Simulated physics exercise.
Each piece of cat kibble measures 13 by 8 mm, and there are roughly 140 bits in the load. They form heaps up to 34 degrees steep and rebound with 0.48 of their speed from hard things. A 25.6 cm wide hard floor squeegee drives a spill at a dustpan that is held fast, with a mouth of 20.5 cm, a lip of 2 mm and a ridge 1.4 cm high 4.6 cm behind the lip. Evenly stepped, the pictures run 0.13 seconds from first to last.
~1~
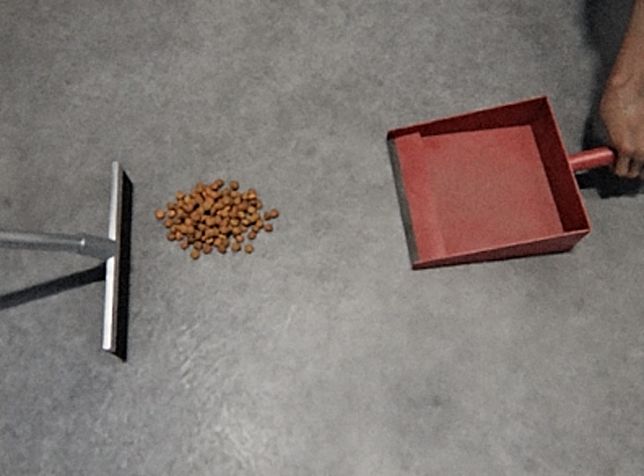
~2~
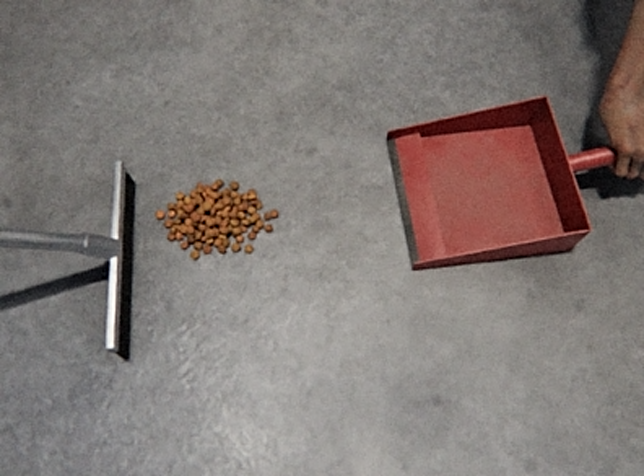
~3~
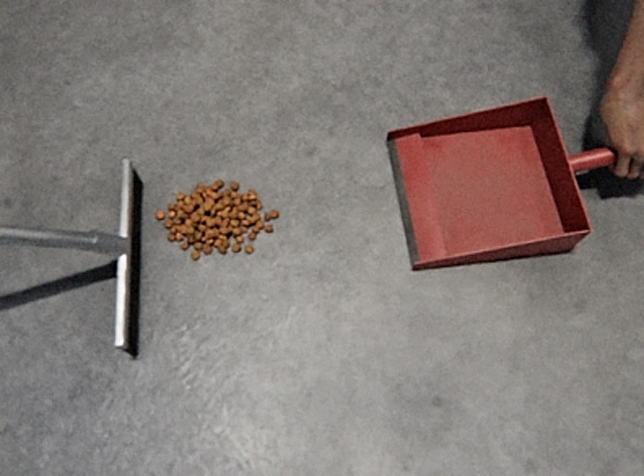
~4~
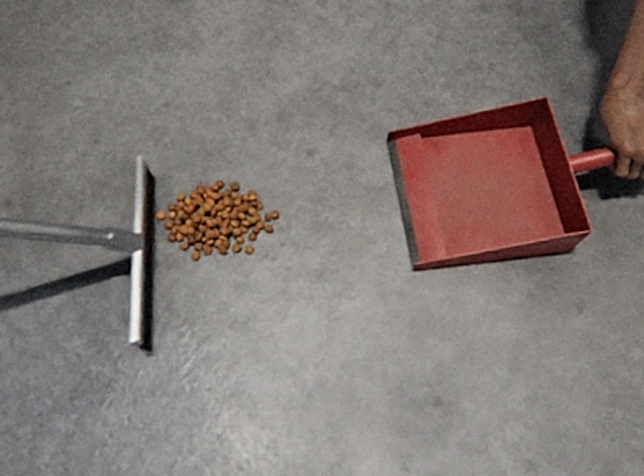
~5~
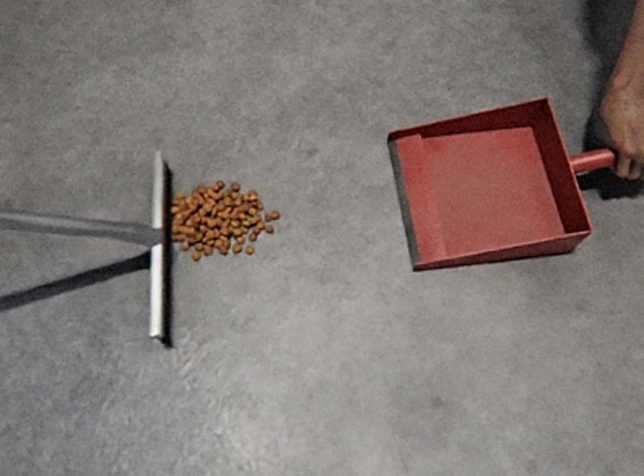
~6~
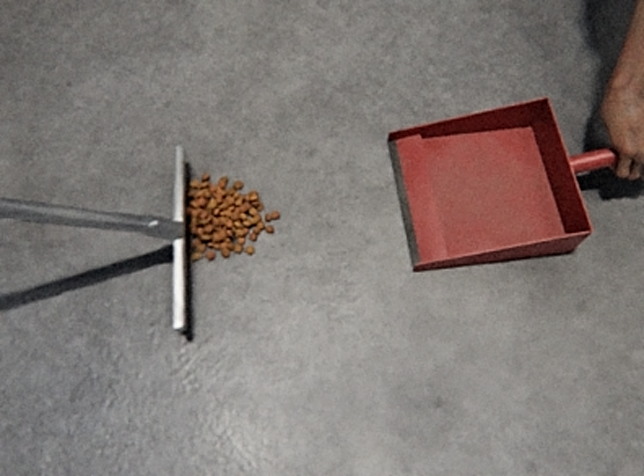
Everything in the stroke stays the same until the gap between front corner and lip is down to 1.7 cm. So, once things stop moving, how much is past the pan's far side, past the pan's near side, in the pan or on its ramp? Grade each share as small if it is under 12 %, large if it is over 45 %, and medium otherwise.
Far side: Medium; near side: Small; pan: Large.
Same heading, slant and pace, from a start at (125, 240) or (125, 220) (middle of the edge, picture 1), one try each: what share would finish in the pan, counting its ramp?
About 50 and 50 per cent.
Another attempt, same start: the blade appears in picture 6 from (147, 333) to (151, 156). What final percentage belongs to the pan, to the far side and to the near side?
Pan 35, far 30, near 0.
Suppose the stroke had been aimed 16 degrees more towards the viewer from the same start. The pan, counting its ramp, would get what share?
Under that change, roughly 60 in a hundred.
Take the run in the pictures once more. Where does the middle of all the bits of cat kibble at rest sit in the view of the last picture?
Approximately (410, 175) in the last view.
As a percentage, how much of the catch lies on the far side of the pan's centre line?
Something like 70 in a hundred.
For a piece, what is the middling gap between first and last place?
Median: Approx. 30 cm.
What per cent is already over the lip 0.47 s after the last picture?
Near 55 per cent so far.
Then, 0.14 s after the last picture, middle of the blade 16 cm from the lip; 0 % over the lip, far side 5 %, near side 0 %.
Then, 0.24 s after the last picture, middle of the blade 5 cm from the lip; 0 % over the lip, far side 10 %, near side 0 %.
Then, 0.47 s after the last picture, middle of the blade 2 cm from the lip; 55 % over the lip, far side 15 %, near side 0 %.
In the end, far side 15 %, near side 0 %, pan 55 %, in front of the lip or behind the blade 30 %.
